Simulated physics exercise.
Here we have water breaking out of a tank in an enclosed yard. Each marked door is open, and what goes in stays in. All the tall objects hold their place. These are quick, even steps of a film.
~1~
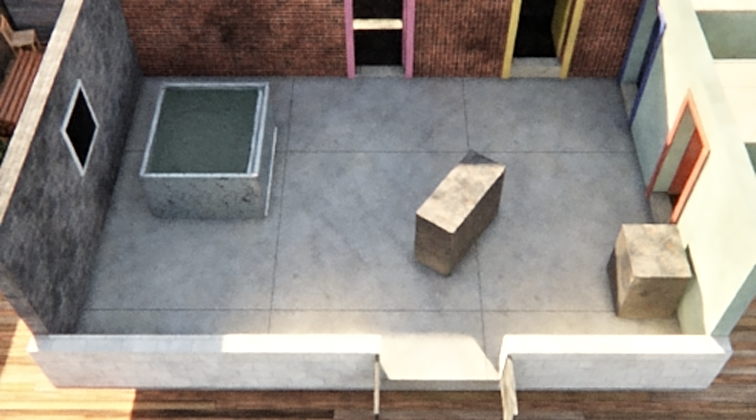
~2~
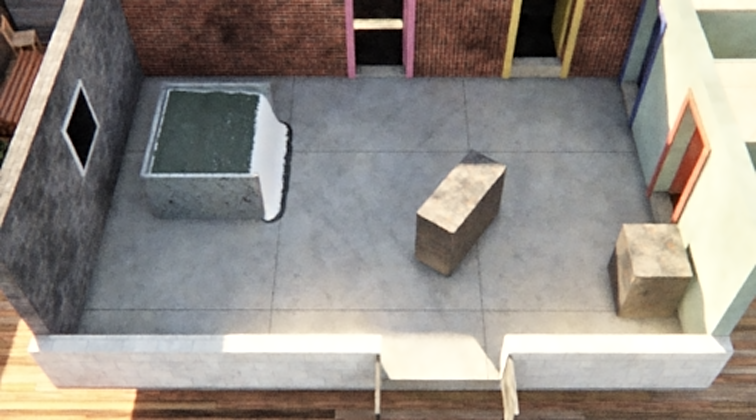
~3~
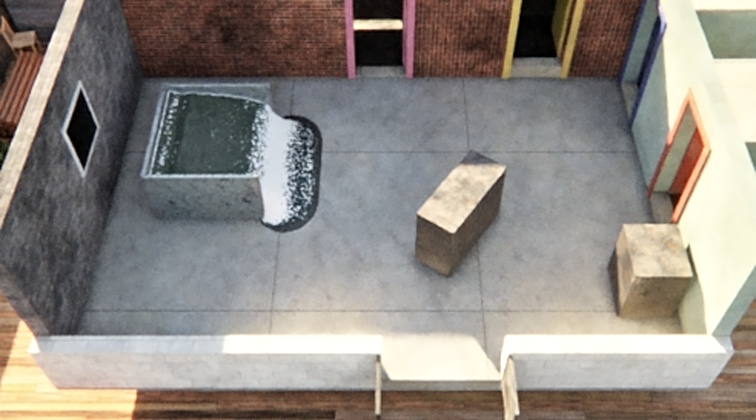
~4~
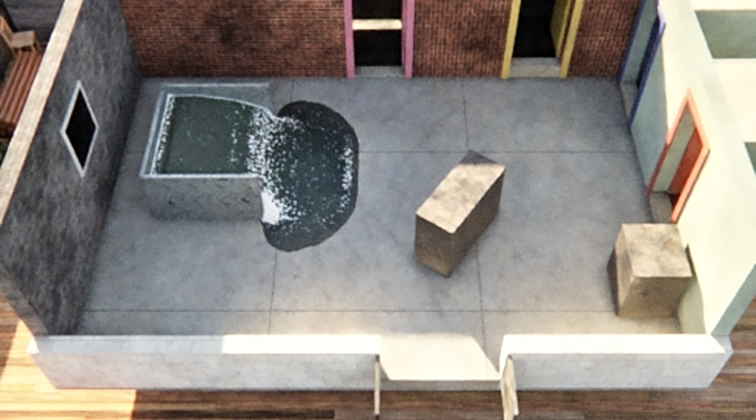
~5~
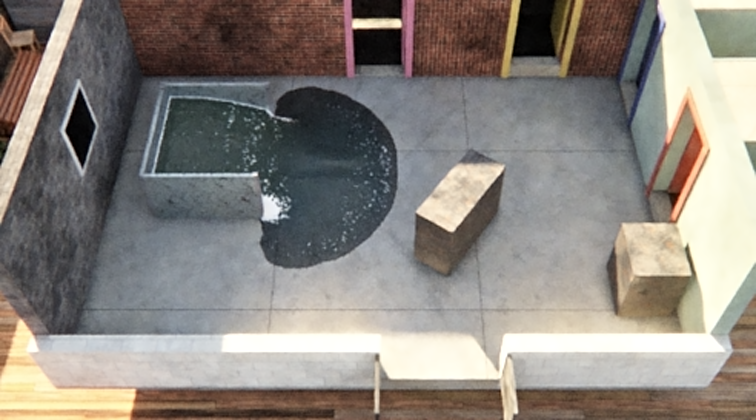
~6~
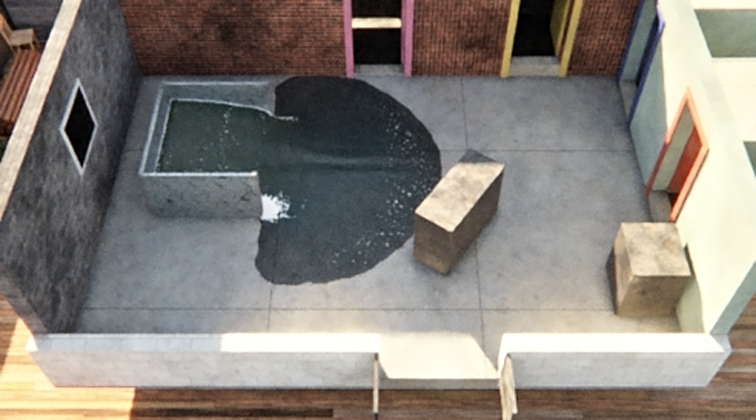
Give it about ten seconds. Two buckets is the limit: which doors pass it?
The red door admits no more than that; the blue door lets in a lot; the yellow door admits no more than that; the pink door lets in a lot.
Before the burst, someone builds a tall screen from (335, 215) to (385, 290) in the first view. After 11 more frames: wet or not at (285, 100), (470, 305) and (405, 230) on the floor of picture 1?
One after the other: Clear, clear, under water.
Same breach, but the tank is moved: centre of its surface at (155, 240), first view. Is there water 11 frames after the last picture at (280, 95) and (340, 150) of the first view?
As listed: Clear, covered.
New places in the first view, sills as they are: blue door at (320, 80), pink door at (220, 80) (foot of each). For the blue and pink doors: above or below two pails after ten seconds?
Then: The blue one is under; the pink one keeps below it.
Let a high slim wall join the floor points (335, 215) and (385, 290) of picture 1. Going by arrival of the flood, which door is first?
First comes the door marked pink.
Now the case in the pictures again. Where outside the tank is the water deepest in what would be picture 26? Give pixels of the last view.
At about (583, 98).
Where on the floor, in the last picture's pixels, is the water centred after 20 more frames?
Near (451, 165).
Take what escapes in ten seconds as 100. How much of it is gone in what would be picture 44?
Close to 70 %.
A moment on, water covers 45 % of the floor; the red door not reached, the blue door not reached, the yellow door not reached, the pink door under two buckets in.
Next, water covers 55 % of the floor; the red door wet at the sill, nothing in, the blue door under two buckets in, the yellow door wet at the sill, nothing in, the pink door over two buckets in.
Then, water covers 60 % of the floor; the red door wet at the sill, nothing in, the blue door far over two buckets in, the yellow door wet at the sill, nothing in, the pink door over two buckets in.
Later, water covers 70 % of the floor; the red door wet at the sill, nothing in, the blue door far over two buckets in, the yellow door wet at the sill, nothing in, the pink door over two buckets in.
In the end, water covers 80 % of the floor; the red door wet at the sill, nothing in, the blue door far over two buckets in, the yellow door wet at the sill, nothing in, the pink door over two buckets in.
